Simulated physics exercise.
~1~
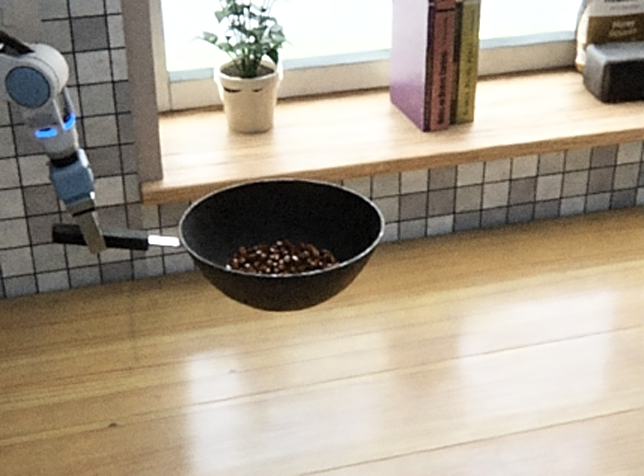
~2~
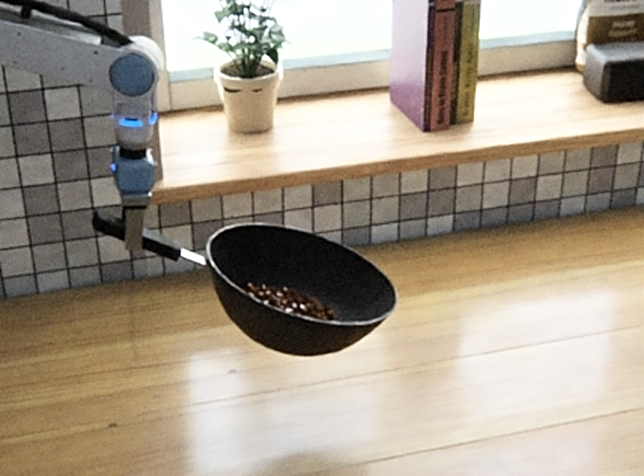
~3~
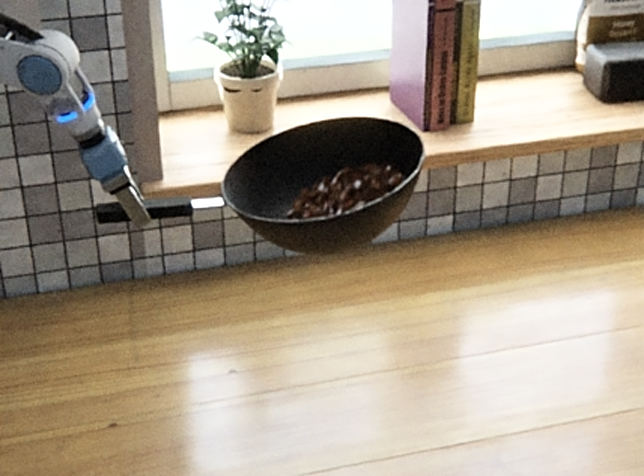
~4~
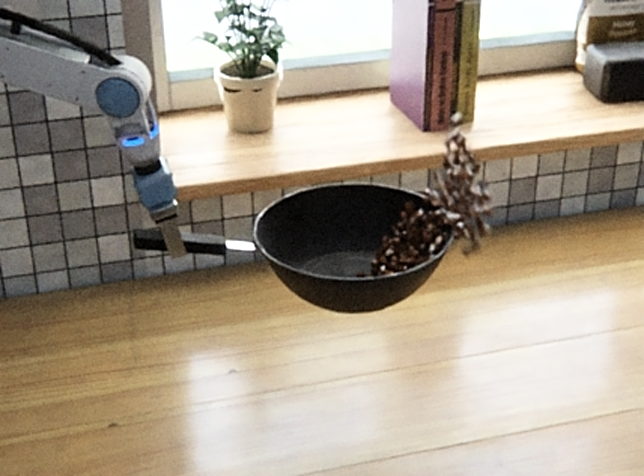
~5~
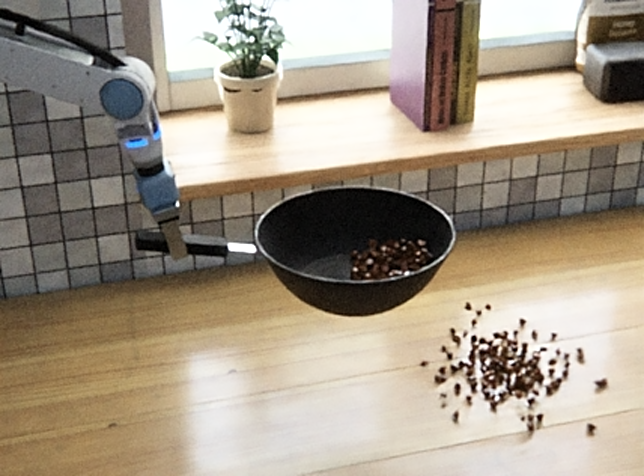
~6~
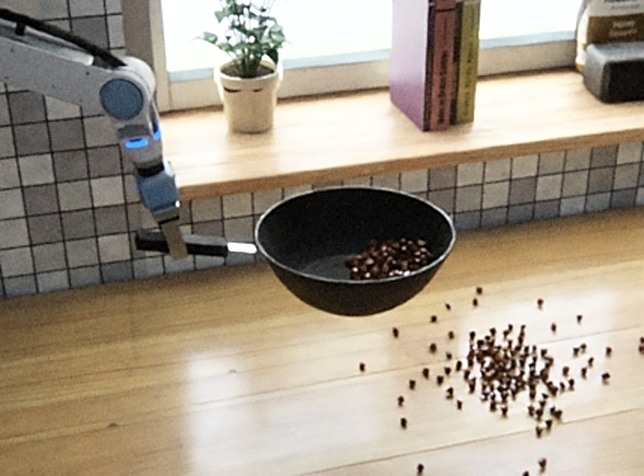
A robot arm dips and swings a wok, flinging many brown pellets onto the table.
